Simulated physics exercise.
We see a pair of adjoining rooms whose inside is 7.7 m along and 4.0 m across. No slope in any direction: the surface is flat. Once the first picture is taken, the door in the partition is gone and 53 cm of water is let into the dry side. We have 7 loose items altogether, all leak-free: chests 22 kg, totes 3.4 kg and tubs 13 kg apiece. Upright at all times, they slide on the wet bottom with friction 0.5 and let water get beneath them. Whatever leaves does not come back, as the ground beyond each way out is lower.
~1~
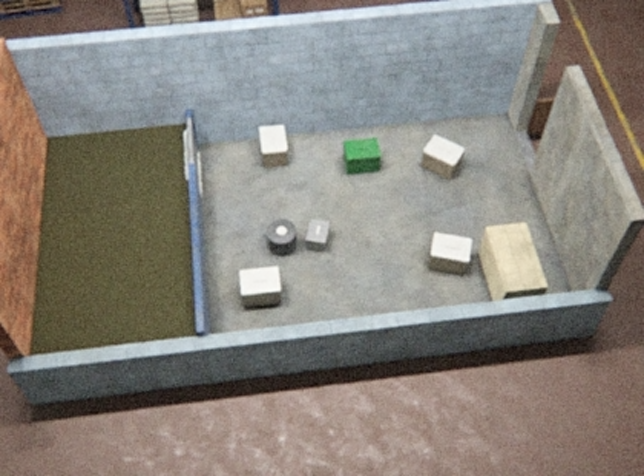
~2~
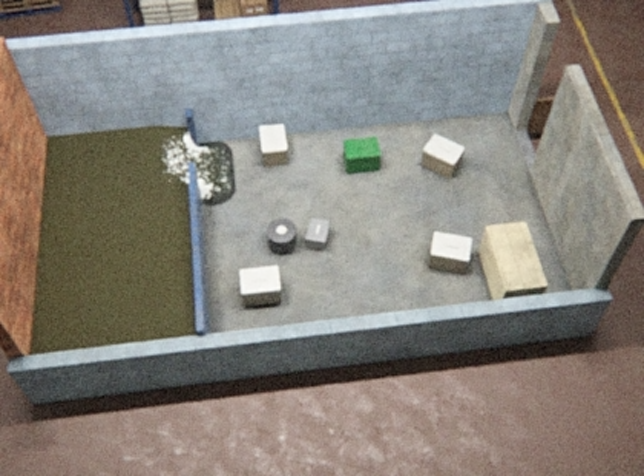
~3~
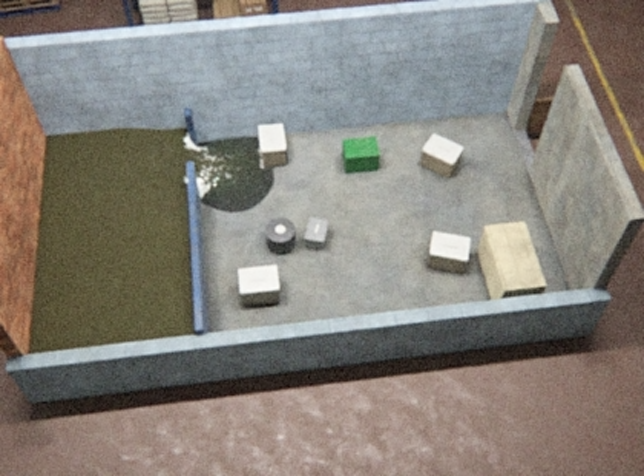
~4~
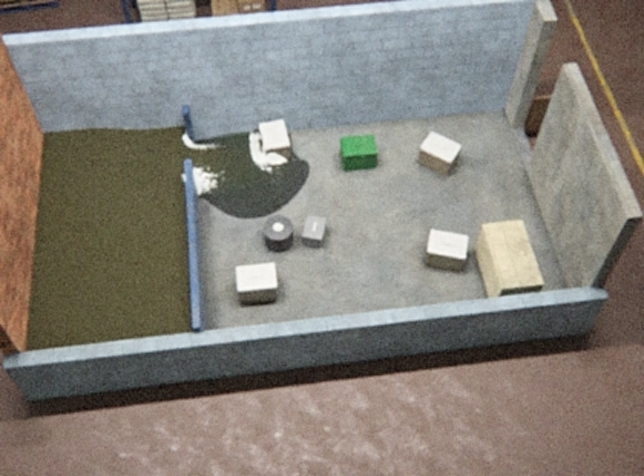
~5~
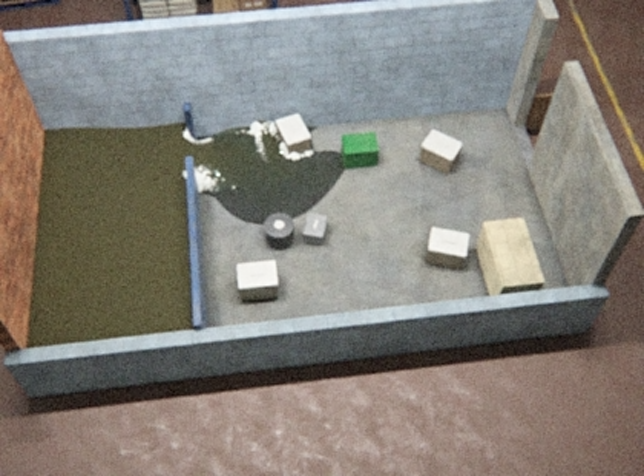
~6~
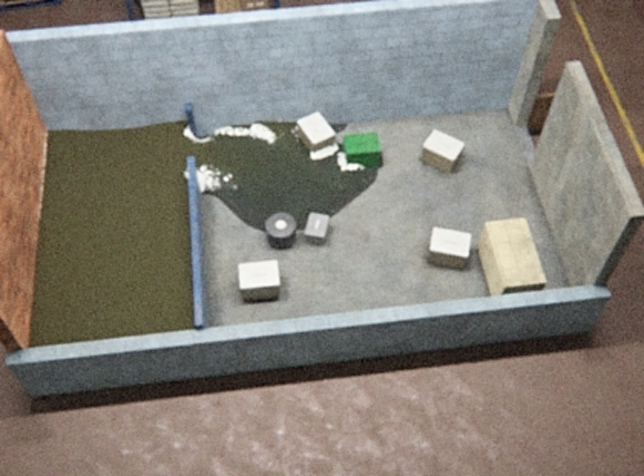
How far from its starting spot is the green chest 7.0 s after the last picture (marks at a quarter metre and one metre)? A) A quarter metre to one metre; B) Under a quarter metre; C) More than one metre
Option C: More than one metre.
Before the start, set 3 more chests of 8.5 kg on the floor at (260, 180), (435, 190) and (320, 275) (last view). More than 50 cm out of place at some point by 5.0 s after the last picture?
Going one by one: Goes farther, goes farther, stays closer.
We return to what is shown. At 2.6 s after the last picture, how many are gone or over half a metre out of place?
I make it 4 by then.
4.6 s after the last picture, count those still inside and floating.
3.
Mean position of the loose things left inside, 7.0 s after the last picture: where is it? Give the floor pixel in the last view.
(377, 255).
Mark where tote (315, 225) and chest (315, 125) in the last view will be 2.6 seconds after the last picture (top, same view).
Somewhere around (349, 264) and (532, 122).
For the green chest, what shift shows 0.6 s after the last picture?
By that time, close to 40 cm.
Then, 0.6 s after the last picture the green chest is near (385, 148), 0.4 m from its start, aground; 0 of 7 are out; 0 afloat.
Then, 2.6 s after the last picture the green chest is near (545, 221), 3.1 m from its start, afloat; 0 of 7 are out; 3 afloat.
Then, 4.6 s after the last picture the green chest is near (557, 268), 3.7 m from its start, afloat; 1 of 7 are out; 3 afloat.
Then, 7.0 s after the last picture the green chest is near (547, 261), 3.5 m from its start, afloat; 1 of 7 are out; 3 afloat.
